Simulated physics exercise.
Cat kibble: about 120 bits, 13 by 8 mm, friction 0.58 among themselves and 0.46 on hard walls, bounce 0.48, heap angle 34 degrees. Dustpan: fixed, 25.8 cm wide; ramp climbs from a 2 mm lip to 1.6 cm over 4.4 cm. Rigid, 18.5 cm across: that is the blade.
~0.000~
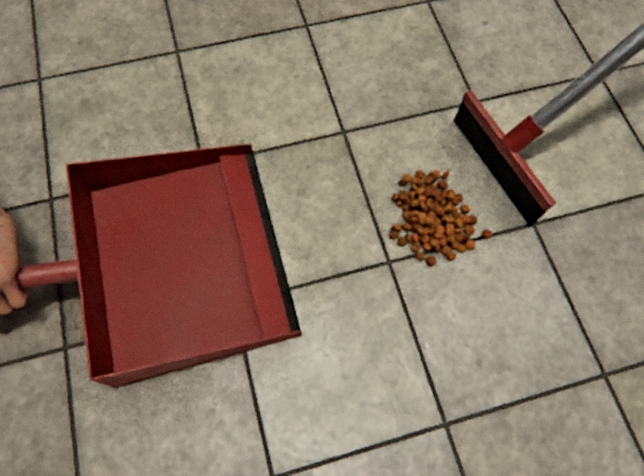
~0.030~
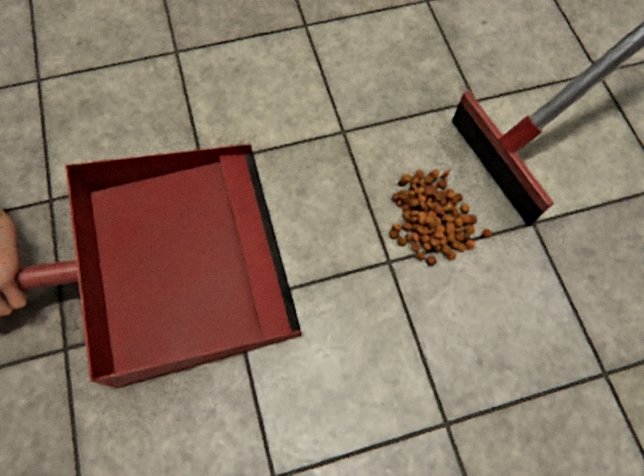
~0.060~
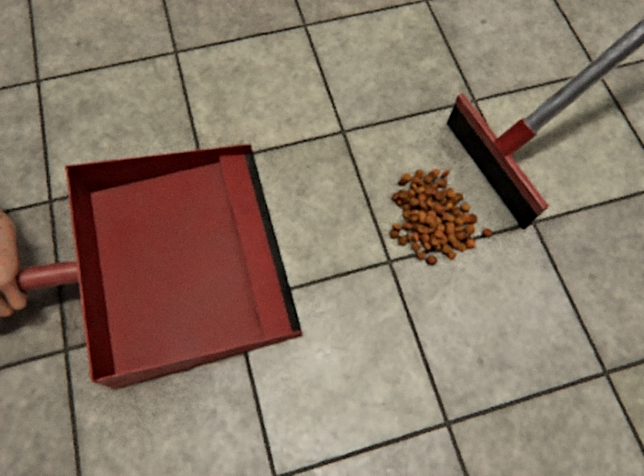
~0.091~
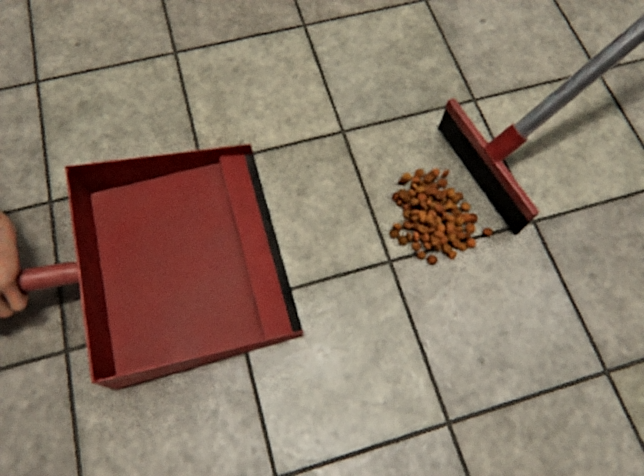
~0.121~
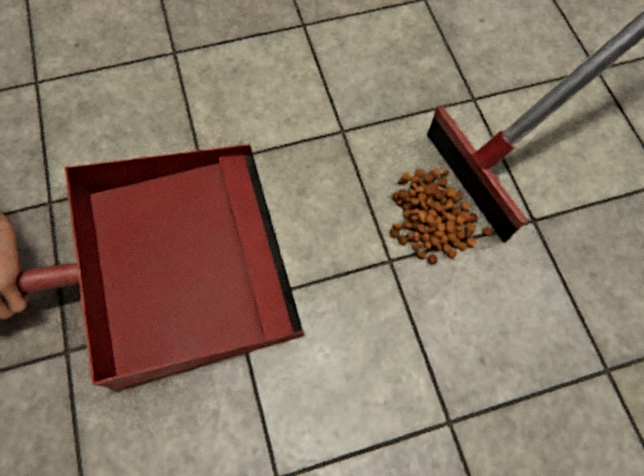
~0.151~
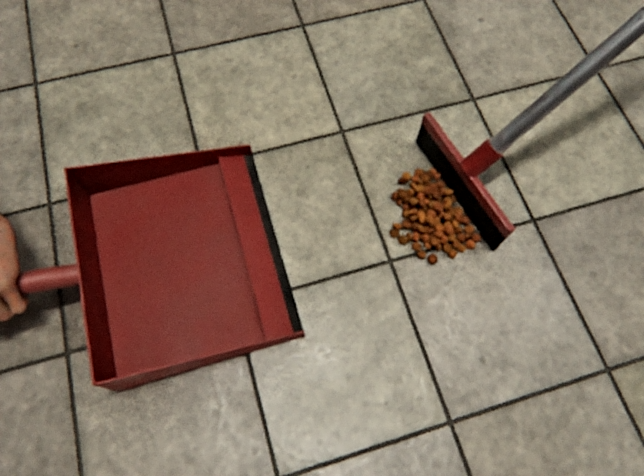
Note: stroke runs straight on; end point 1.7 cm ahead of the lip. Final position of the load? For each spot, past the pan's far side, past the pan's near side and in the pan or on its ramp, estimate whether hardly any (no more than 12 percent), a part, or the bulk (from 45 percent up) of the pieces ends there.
Far side: Hardly any. Near side: A part. Pan: A part.
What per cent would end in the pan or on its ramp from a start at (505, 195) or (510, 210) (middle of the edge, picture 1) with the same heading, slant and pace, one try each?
Around 20 percent, then around 20 percent.
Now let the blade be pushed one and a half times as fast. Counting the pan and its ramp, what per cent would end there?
I'd put it at close to 35 per cent.
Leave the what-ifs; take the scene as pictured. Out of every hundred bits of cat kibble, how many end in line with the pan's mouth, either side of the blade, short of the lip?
Roughly 60 percent.
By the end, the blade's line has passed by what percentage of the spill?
Roughly 5 percent of it.
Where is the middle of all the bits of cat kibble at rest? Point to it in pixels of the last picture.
Near (303, 298).
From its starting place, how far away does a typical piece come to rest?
I'd say close to 20 cm.
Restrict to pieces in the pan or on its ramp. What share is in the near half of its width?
Roughly 90 percent.
After 0.32 s, middle of the blade 14 cm from the lip; 0 % over the lip, far side 0 %, near side 5 %.
After 0.44 s, middle of the blade 6 cm from the lip; 0 % over the lip, far side 0 %, near side 10 %.
Then, at 0.68 s, middle of the blade 4 cm from the lip; 20 % over the lip, far side 0 %, near side 20 %.
At rest (1.1 s), far side 0 %, near side 20 %, pan 20 %, in front of the lip or behind the blade 60 %.
